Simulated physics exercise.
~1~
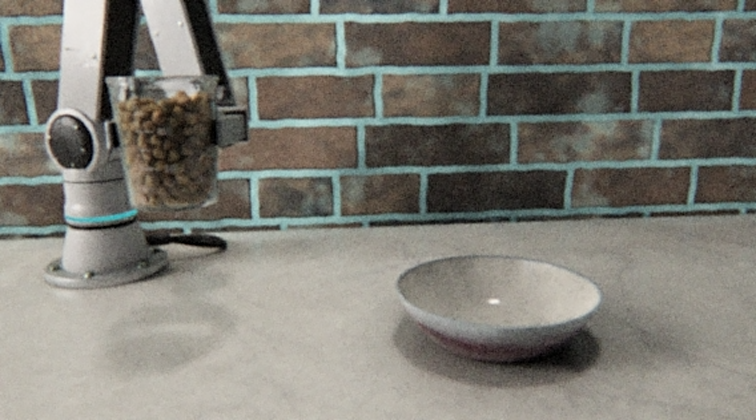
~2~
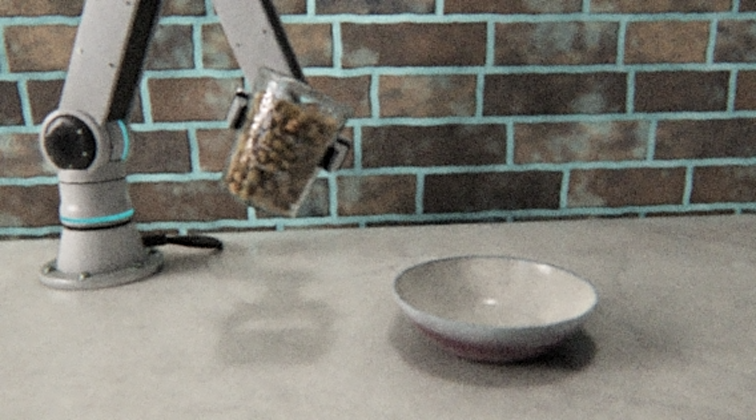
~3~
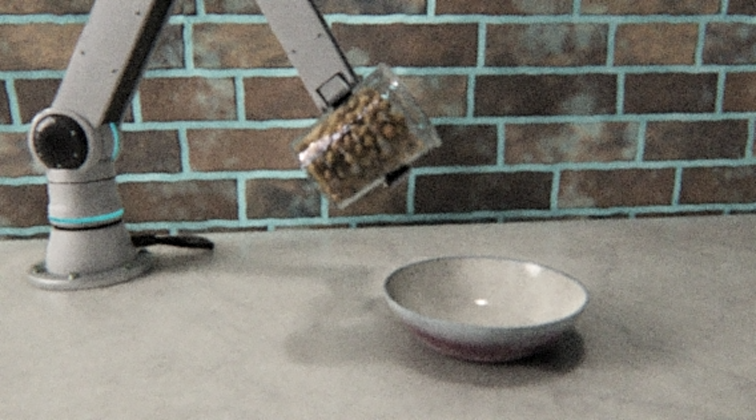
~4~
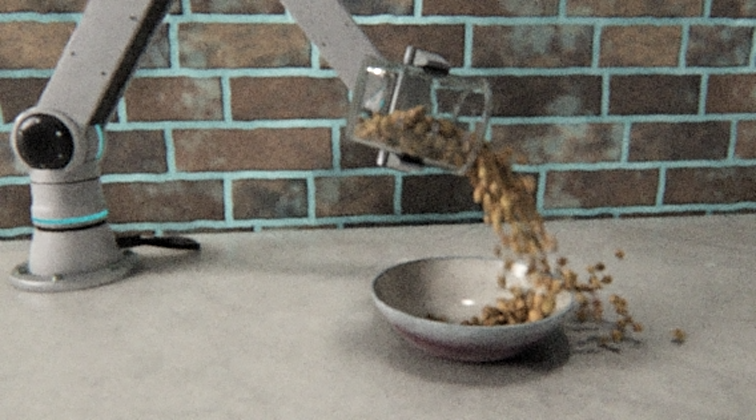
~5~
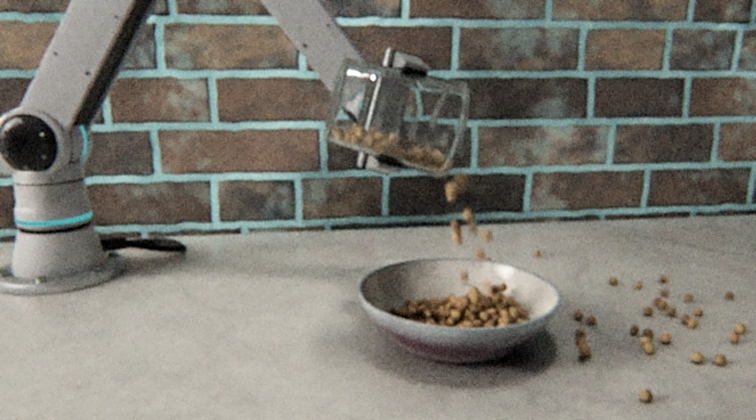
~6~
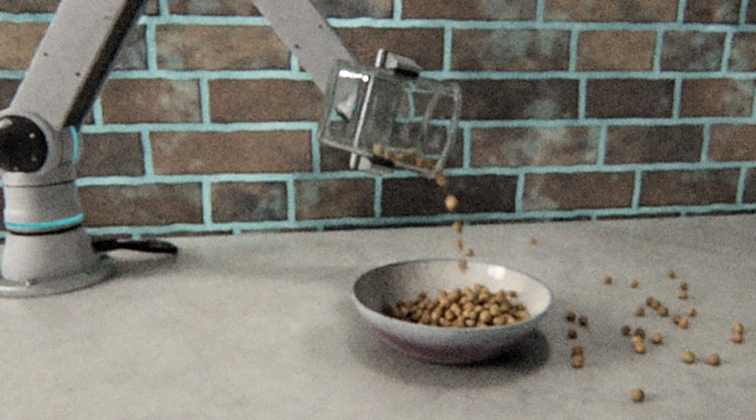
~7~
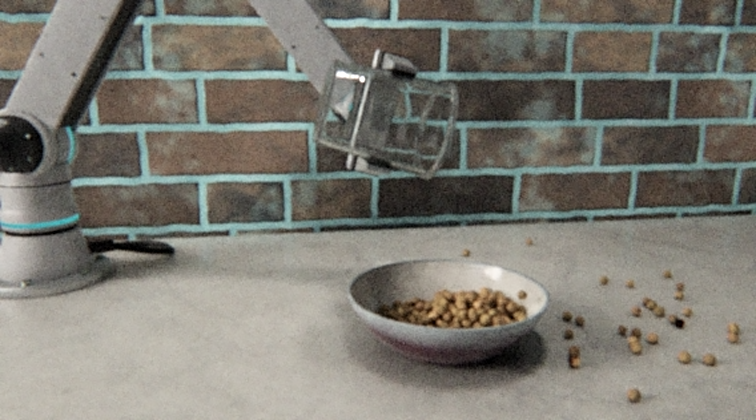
The footage shows a gray robotic arm carrying a clear cup of dried chickpeas rightward while tipping it, then pouring them into a shallow bowl. Some scatter across the tabletop to the right, and the emptied cup stays tilted above the bowl, which holds most of the chickpeas.
